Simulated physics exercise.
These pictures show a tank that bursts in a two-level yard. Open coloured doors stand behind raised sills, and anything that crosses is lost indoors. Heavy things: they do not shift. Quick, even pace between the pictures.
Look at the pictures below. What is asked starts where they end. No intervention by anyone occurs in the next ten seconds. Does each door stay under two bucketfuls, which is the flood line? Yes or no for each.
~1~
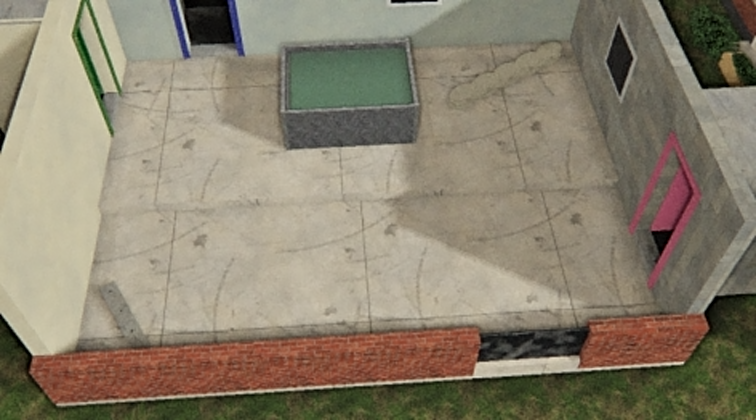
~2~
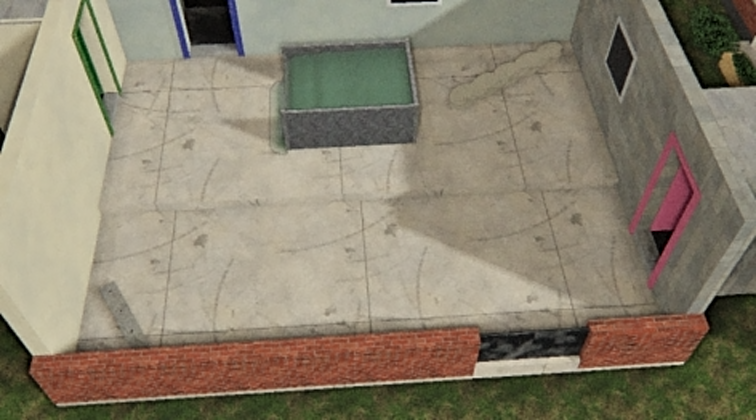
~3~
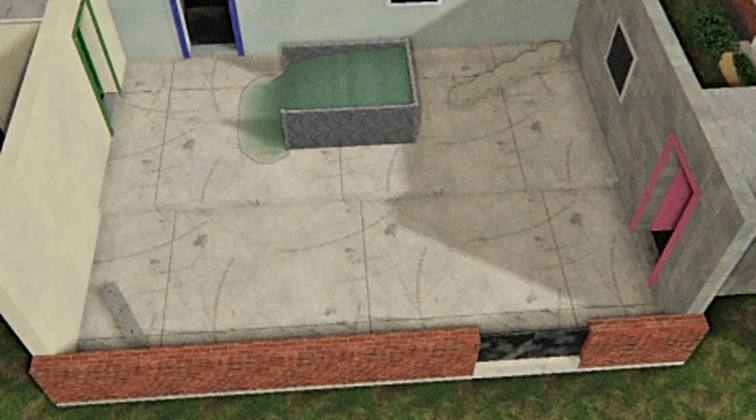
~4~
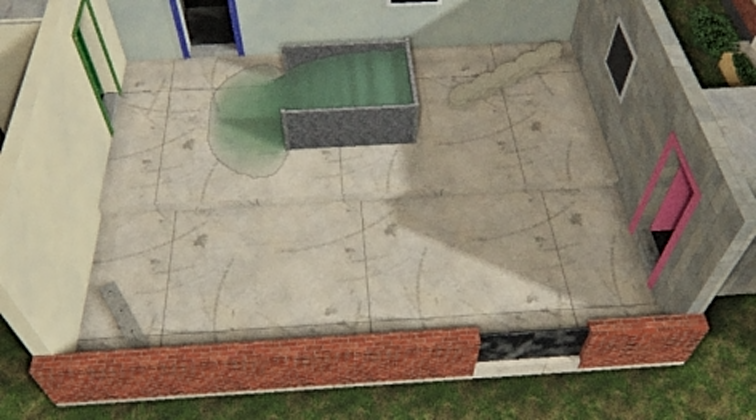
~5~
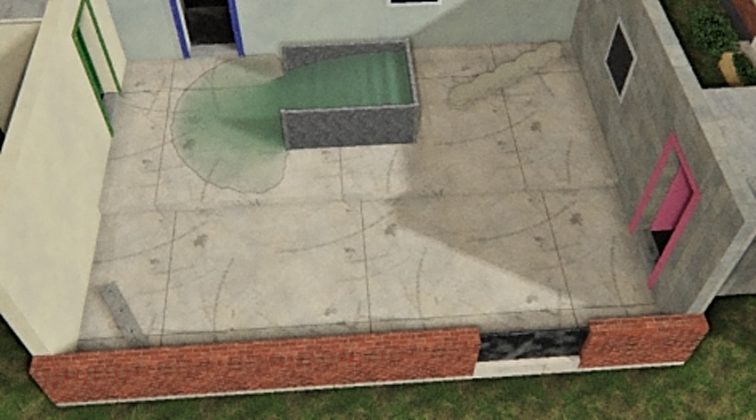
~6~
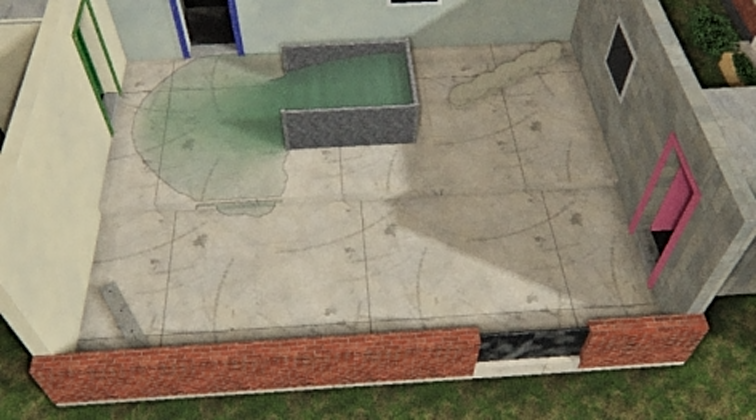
Green door - no, it floods; blue door - no, it floods; pink door - yes, stays under.
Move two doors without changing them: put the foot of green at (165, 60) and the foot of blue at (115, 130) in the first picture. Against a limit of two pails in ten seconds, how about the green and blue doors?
First the green door, which crosses the line, then the blue door, which crosses the line.
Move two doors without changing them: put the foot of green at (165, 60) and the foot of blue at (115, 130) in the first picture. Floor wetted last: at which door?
Answer: The door marked pink.
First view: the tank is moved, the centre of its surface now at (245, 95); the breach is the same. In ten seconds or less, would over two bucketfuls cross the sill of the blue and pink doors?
Lab note - blue door never reaches it; pink door never reaches it.
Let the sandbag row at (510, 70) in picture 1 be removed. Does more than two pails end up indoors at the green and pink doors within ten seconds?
Result: Green door gets past it; pink door doesn't reach it.
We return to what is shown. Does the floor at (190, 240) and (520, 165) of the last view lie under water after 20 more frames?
Same order as asked: Drenched, dry as before.
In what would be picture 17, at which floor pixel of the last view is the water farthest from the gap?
Front's tip: Near (76, 355).
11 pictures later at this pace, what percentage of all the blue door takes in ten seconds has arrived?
Near 25 %, I'd say.
A moment on, water covers 25 % of the floor; the green door over two buckets in, the blue door wet at the sill, nothing in, the pink door not reached.
Next, water covers 25 % of the floor; the green door far over two buckets in, the blue door under two buckets in, the pink door not reached.
Then, water covers 30 % of the floor; the green door far over two buckets in, the blue door over two buckets in, the pink door not reached.
Later, water covers 60 % of the floor; the green door far over two buckets in, the blue door over two buckets in, the pink door not reached.
In the end, water covers 75 % of the floor; the green door far over two buckets in, the blue door over two buckets in, the pink door wet at the sill, nothing in.
